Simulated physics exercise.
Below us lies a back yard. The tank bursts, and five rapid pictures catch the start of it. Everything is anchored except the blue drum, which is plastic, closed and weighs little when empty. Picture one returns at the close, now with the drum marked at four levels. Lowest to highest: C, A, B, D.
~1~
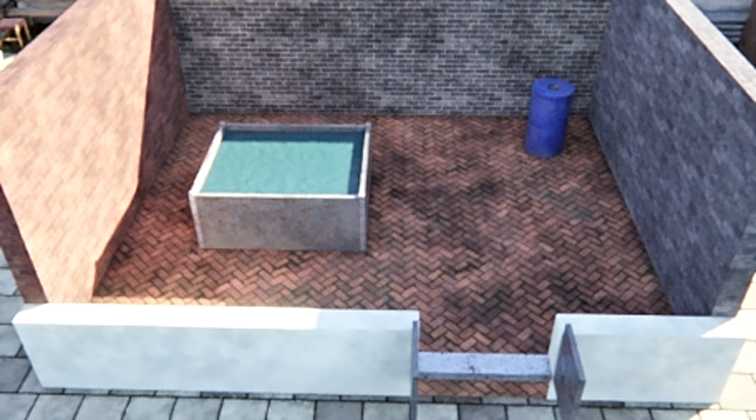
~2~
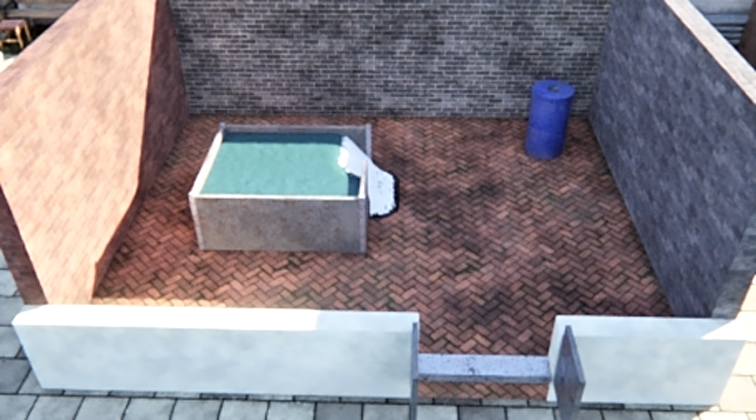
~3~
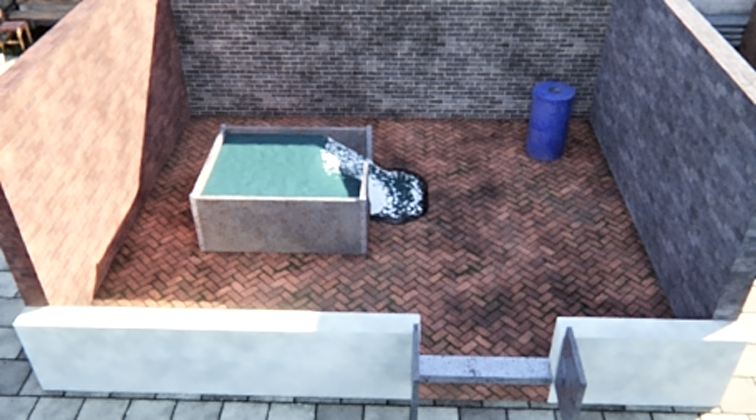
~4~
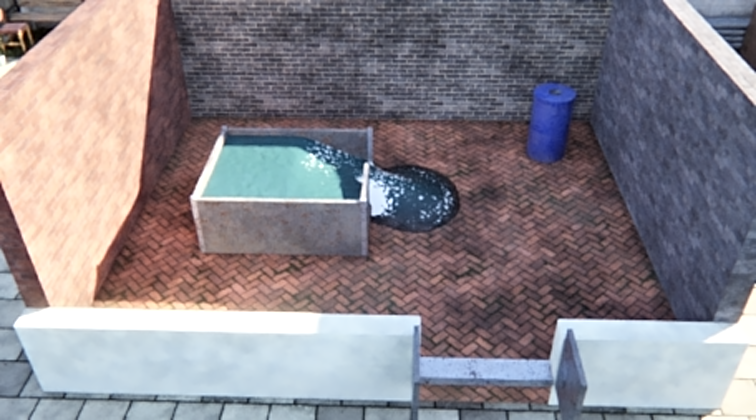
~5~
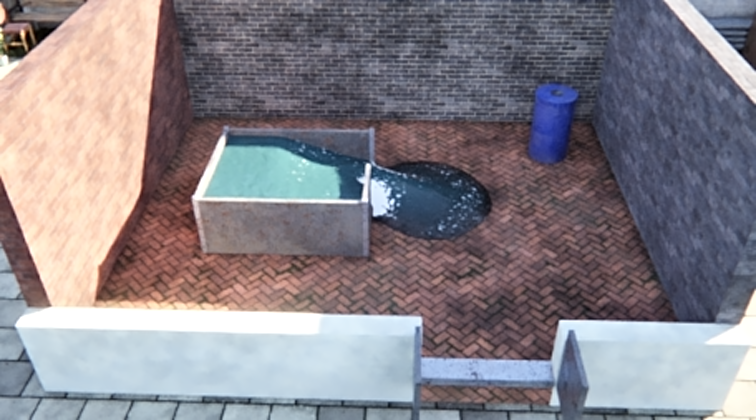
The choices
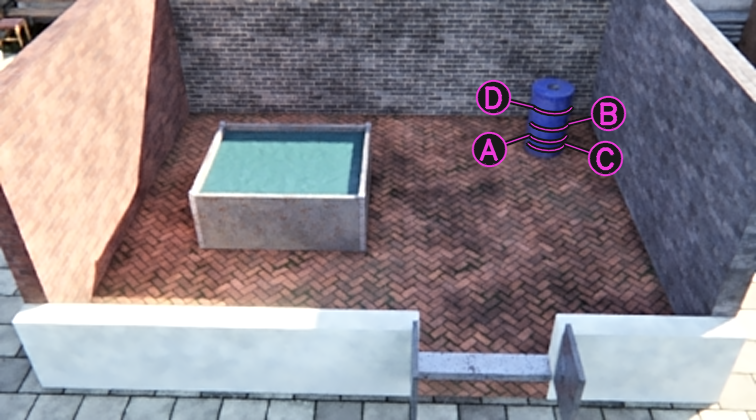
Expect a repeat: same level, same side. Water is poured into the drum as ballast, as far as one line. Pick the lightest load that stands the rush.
The limit is A.
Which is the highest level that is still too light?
The answer is C.
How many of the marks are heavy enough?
Three of the four.
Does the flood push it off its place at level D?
No, not at all.
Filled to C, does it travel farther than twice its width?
No, it does not.
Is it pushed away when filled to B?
No, not at all.
In magenta, A at (550, 142); B at (552, 130); C at (548, 150); D at (554, 113); from the bottom up C, A, B, D.
Choosing A, it does not move.
Choosing B, it does not move.
Choosing C, it is pushed about its own width away.
Choosing D, it does not move.
